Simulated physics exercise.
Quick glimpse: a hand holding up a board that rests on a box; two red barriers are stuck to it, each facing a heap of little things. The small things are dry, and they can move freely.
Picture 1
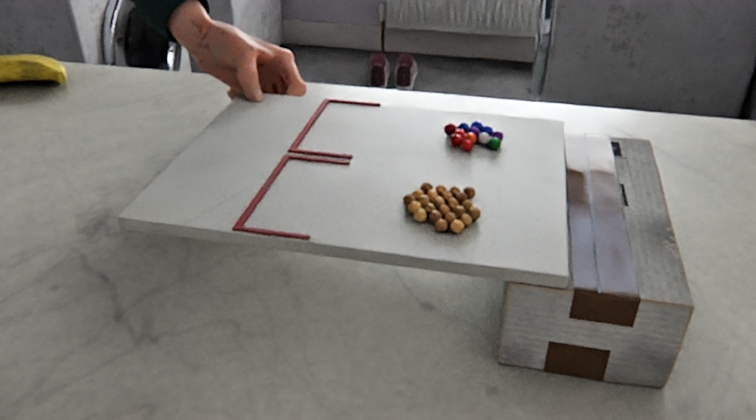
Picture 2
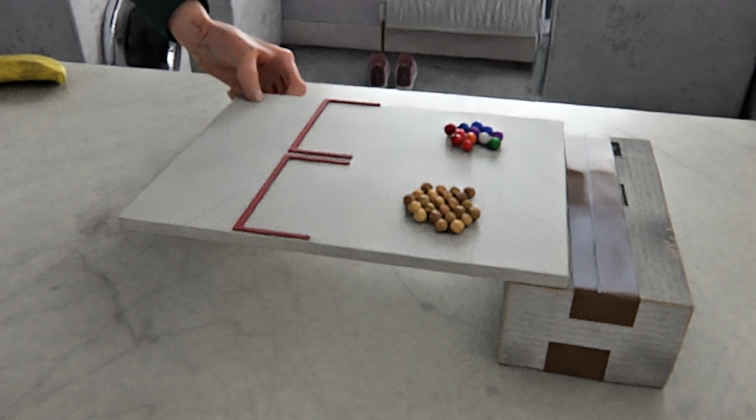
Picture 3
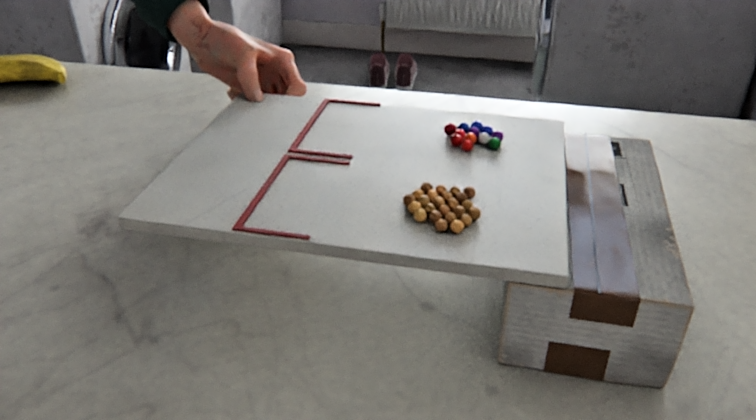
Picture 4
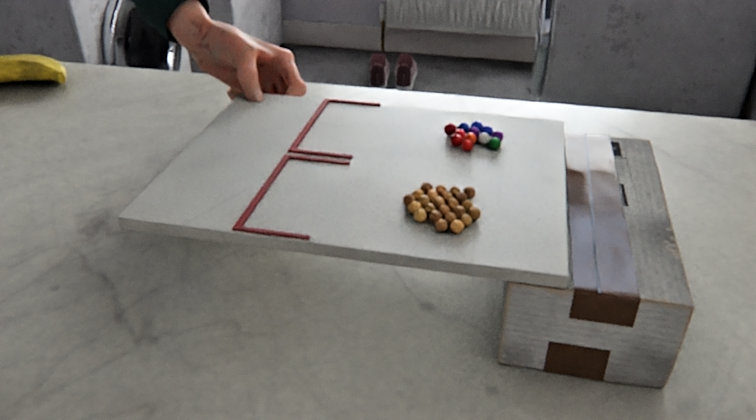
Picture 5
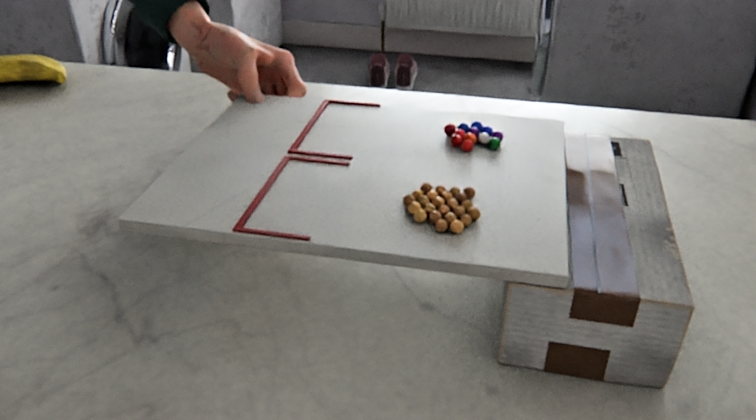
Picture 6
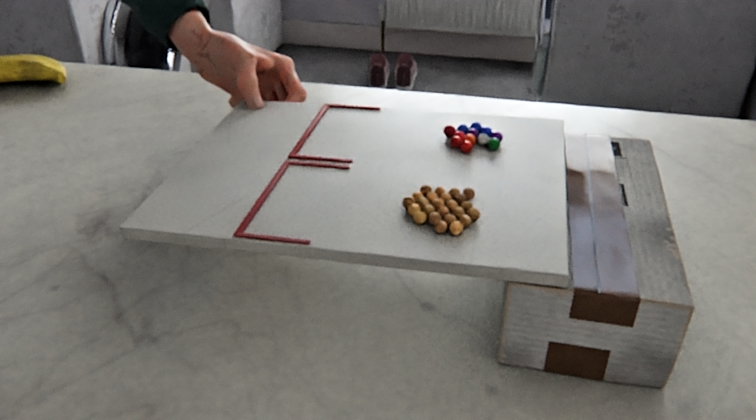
The clip opens on a hand holding the left end of a white board whose right end rests on a box, with brown beads and colourful beads heaped opposite two red barriers. The board stays still at first, then its held end dips very slightly, while both heaps remain in place.
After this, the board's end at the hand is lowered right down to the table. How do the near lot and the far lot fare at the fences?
Outcome: The near lot moves on past; the far lot moves on past.
Then, 0.25 s on from there, board sloping at 7°; near lot where it was; far lot where it was.
Then, 0.56 s on from there, board sloping at 14°; near lot on its way down; far lot on its way down.
Then, 0.89 s on from there, board resting at 16°; near lot all but a few past its bar; far lot the whole lot past its bar.
In the end, board resting at 16°; near lot the whole lot past its bar; far lot the whole lot past its bar.
